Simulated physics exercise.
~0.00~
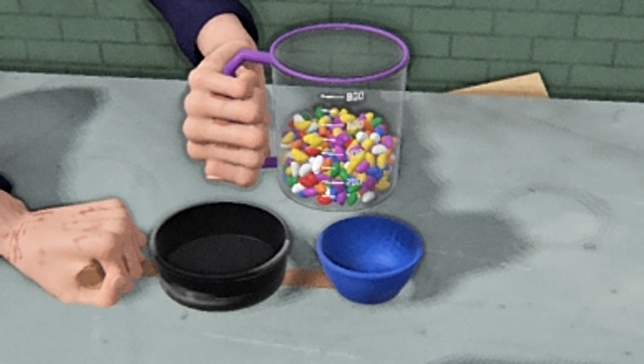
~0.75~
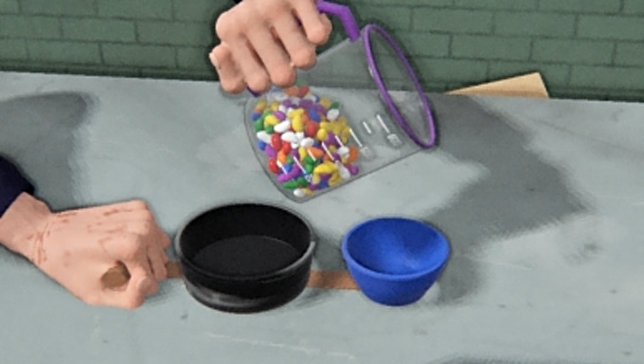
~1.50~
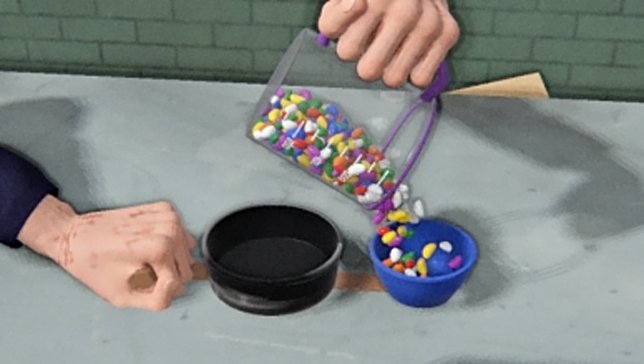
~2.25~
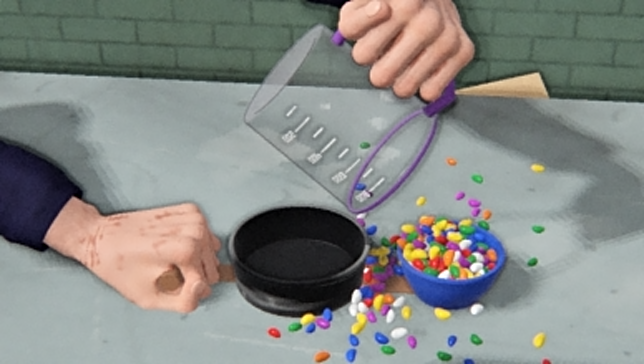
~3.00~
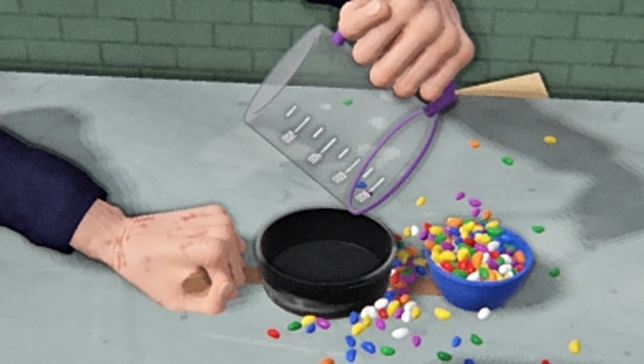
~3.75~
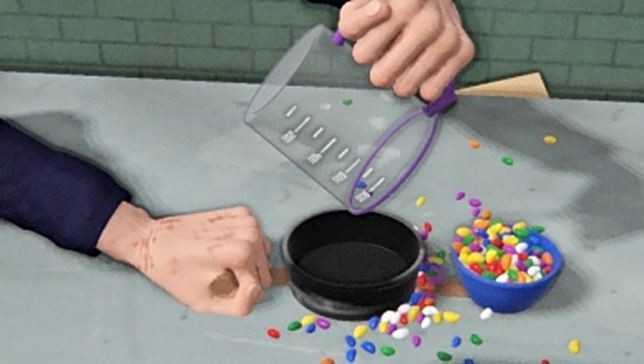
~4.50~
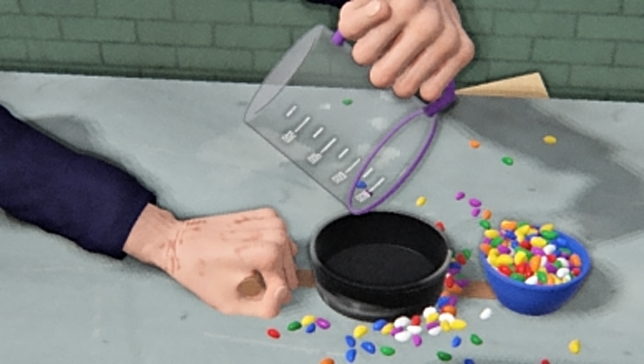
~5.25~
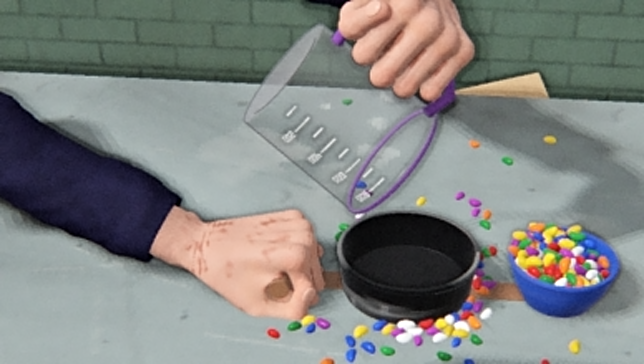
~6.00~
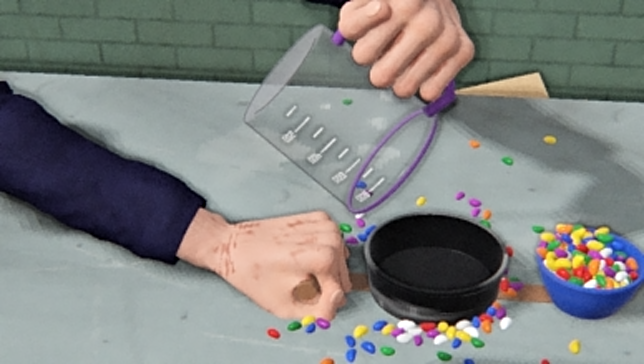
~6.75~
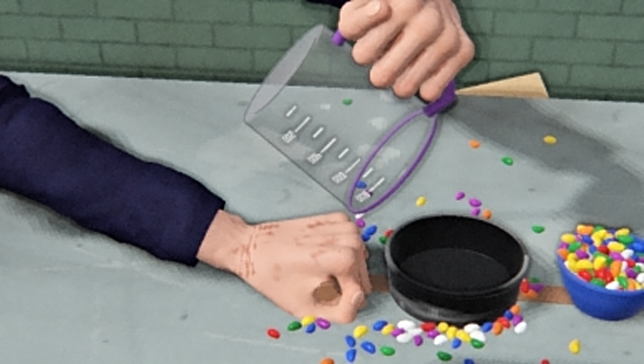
A hand grips the purple handle of a clear jug of colourful jelly beans above a grey table, seen from slightly above against a green brick wall. Another hand, at left, holds a strip carrying a black dish and, to its right, a blue bowl. As the strip slides steadily right, the jug tips over and pours beans into the bowl, while others scatter across the table. The emptied jug stays tilted as the dishes keep sliding right. Finally, the heaped blue bowl sits at the right edge, the black dish looks empty, and stray beans lie around.
